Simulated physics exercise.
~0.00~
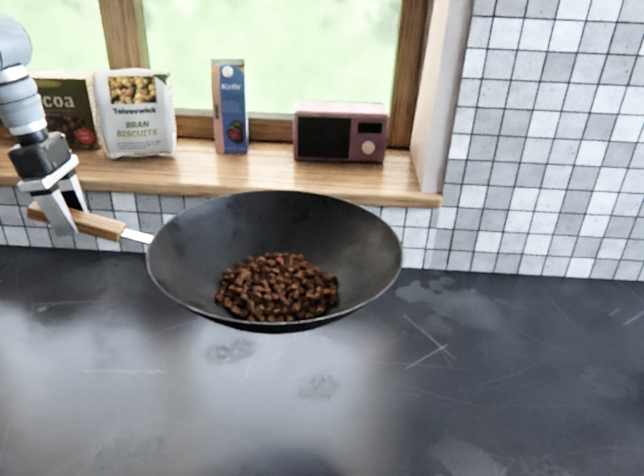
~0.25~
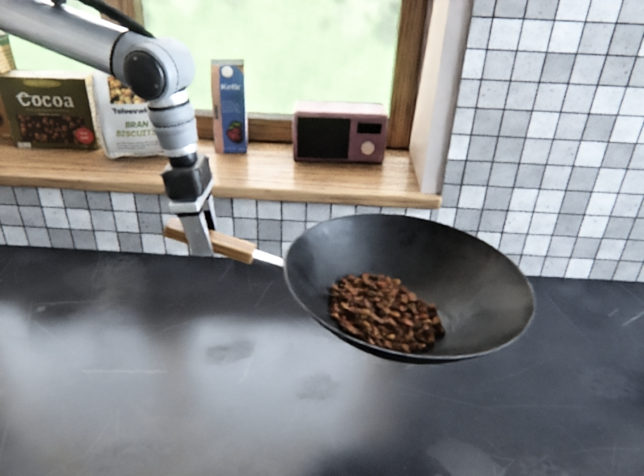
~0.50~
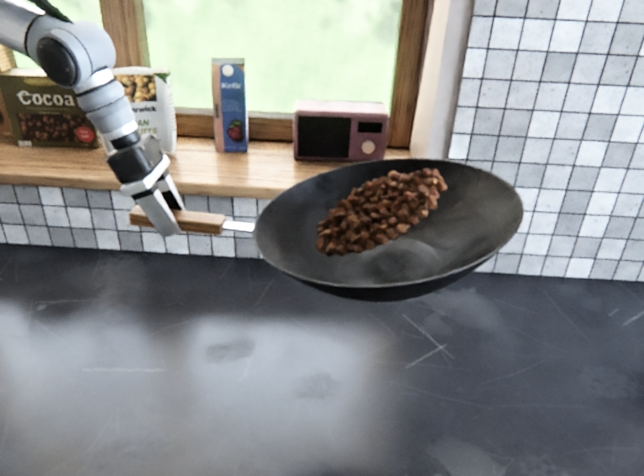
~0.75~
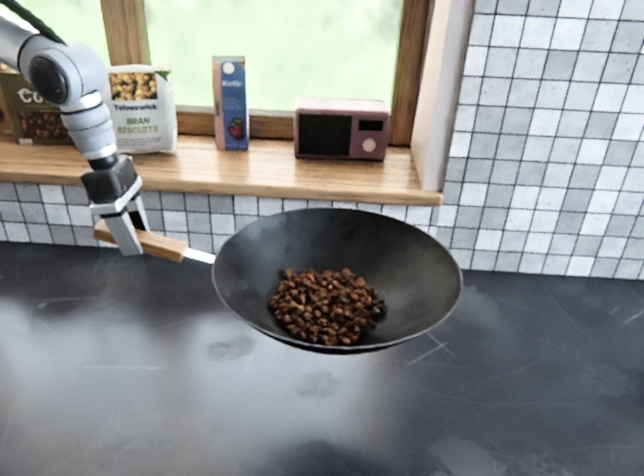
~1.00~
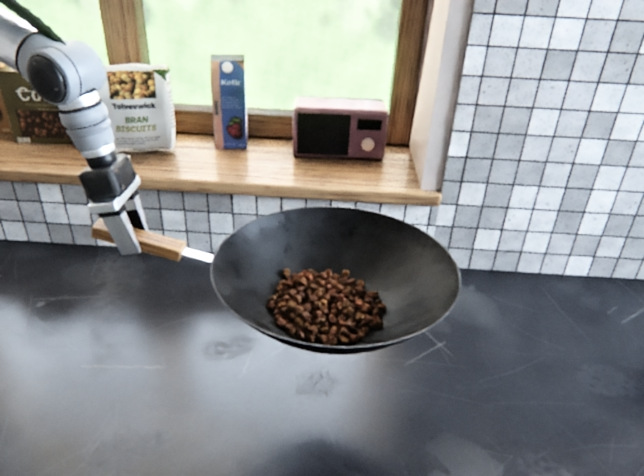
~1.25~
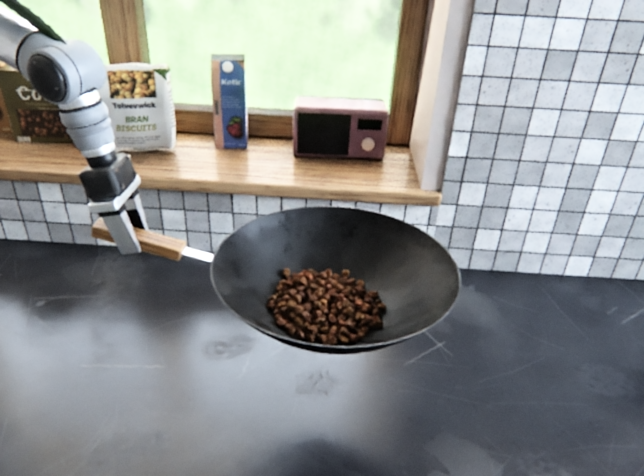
On a dark kitchen countertop before a windowsill, a robot arm holding a wok of brown pellets by its wooden handle moves it right, lifts and tips it, then lowers it leftward and holds it level, the pellets still heaped inside.
